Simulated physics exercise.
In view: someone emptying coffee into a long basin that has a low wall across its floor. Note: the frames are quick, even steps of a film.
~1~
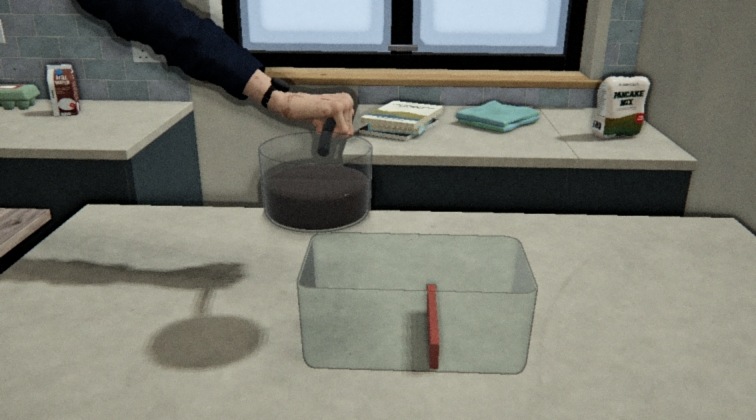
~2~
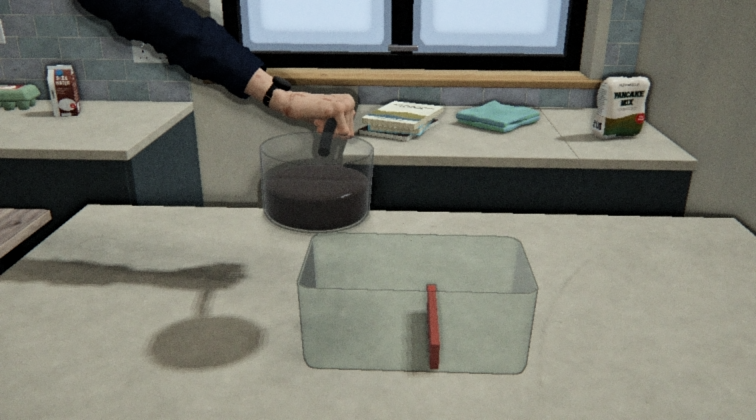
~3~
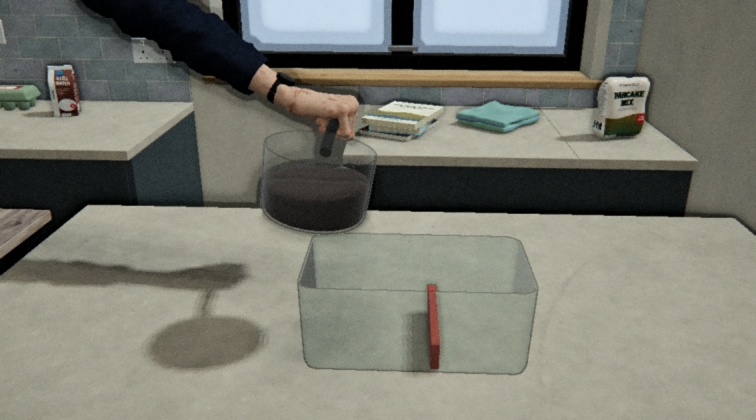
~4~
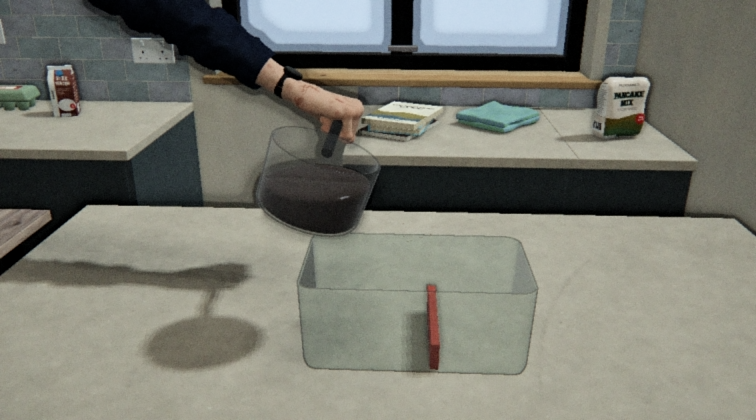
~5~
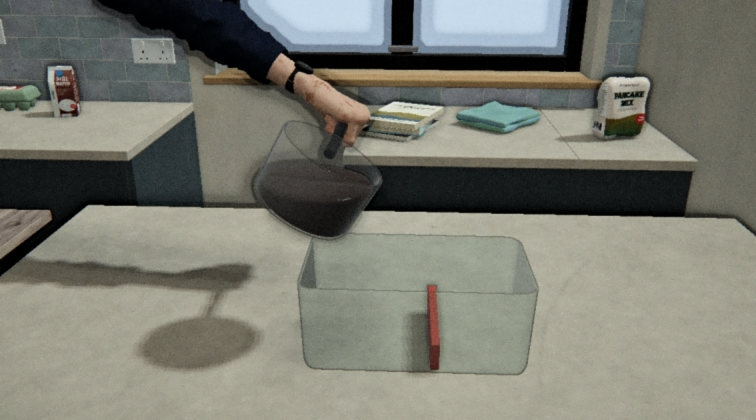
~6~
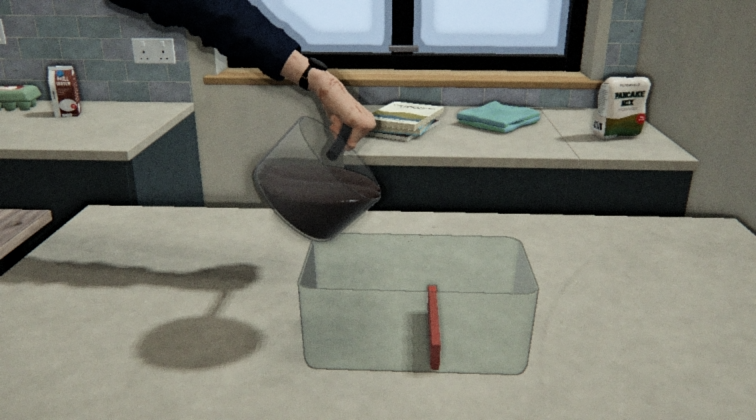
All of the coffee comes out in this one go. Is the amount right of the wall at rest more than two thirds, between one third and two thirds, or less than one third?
It is less than one third.
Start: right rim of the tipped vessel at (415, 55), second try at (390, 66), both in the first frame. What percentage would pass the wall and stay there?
Roughly 85 per cent, then roughly 75 per cent.
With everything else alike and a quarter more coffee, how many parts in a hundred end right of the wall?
Roughly 10 in a hundred.
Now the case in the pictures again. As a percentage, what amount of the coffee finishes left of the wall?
Roughly 95 per cent.
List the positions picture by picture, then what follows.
In the first picture, it leans 0°; its right rim is at (371, 150); the coffee meets the walls at (266, 178) and (369, 180); the long basin's rim runs from (305, 259) to (528, 264); the wall's top is at (433, 313).
In the second picture, it leans 2°; its right rim is at (373, 152); the coffee meets the walls at (266, 179) and (369, 181).
In the third picture, it leans 8°; its right rim is at (376, 158); the coffee meets the walls at (266, 178) and (370, 181).
In the fourth picture, it leans 18°; its right rim is at (379, 169); the coffee meets the walls at (263, 178) and (371, 183).
In the fifth picture, it leans 31°; its right rim is at (381, 182); the coffee meets the walls at (260, 175) and (374, 184).
In the sixth picture, it leans 45°; its right rim is at (379, 196); the coffee meets the walls at (261, 170) and (380, 188).
A moment on, the tilt is 90° and 47 per cent is still to pour, 24 is left of the wall and 0 right of it.
Next, the tilt is 94° and 21 per cent is still to pour, 70 is left of the wall and 0 right of it.
Then the tilt is 94° and 7 per cent is still to pour, 85 is left of the wall and 3 right of it.
Later the tilt is 94° and 3 per cent is still to pour, 91 is left of the wall and 4 right of it.
In the end 94 per cent lies left of the wall, 4 right of it and 1 outside.
